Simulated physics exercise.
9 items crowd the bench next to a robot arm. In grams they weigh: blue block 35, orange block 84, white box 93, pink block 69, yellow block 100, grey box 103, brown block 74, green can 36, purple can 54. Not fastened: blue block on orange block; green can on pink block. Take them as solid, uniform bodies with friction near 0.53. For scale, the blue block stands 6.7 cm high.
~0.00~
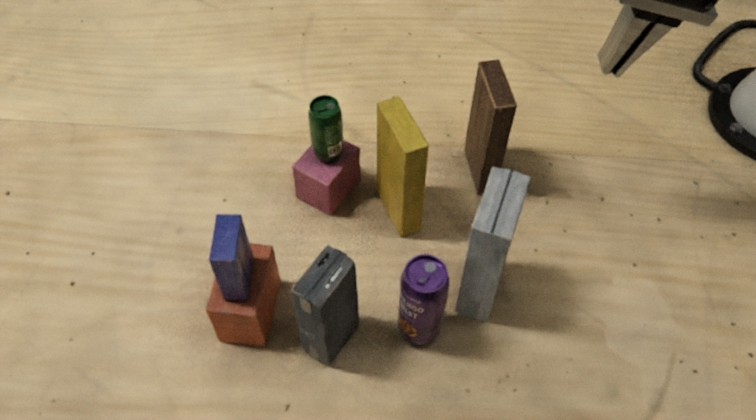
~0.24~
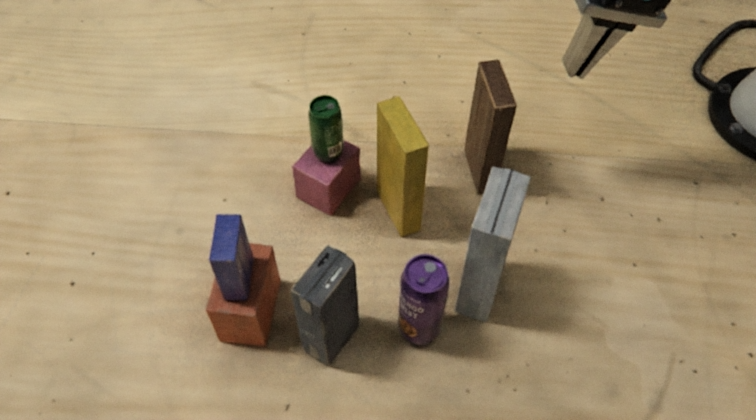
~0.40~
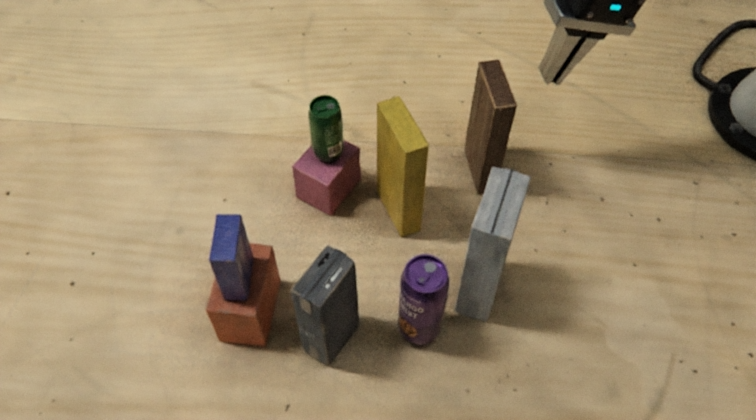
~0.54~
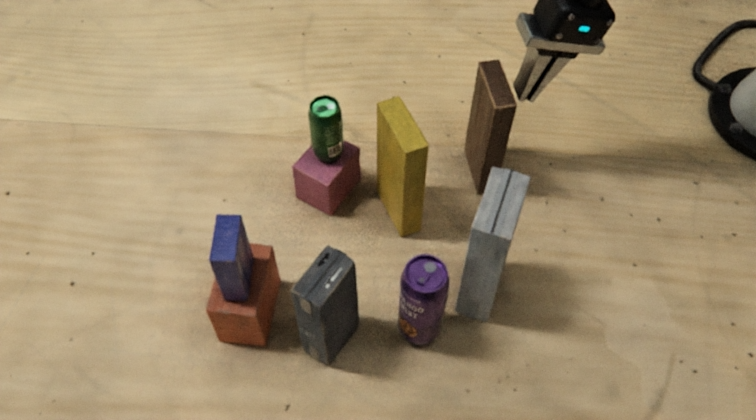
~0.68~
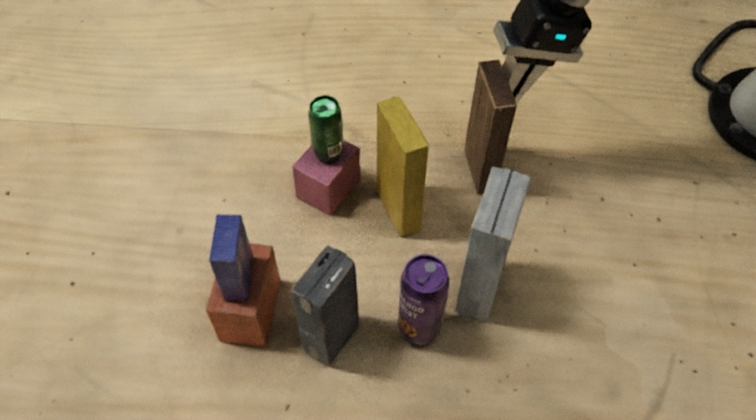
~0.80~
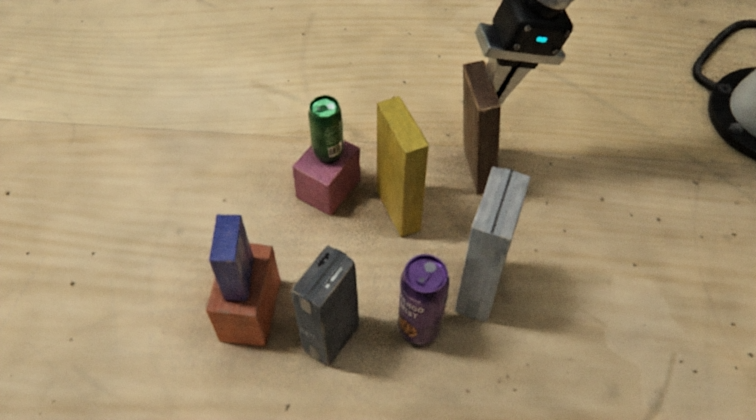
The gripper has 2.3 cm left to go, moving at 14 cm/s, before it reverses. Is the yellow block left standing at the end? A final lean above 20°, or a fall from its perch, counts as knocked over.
The yellow block is down at the end.
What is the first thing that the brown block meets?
The yellow block.
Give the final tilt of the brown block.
Some 60° off upright.
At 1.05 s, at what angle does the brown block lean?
Some 40° off upright.
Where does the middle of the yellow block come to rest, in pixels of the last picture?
Near (336, 222).
After 1.05 s, yellow block and brown block touch at 1.03 s; leaning brown block 37°.
After 1.35 s, pink block and yellow block touch at 1.22 s; orange block and yellow block touch at 1.33 s; leaning yellow block 78°, brown block 56°.
After 1.80 s, leaning yellow block 90°, brown block 58°.
At rest, past 20° or fallen, brown block and yellow block. Standing, white box, purple can, grey box, pink block, orange block, blue block and green can.
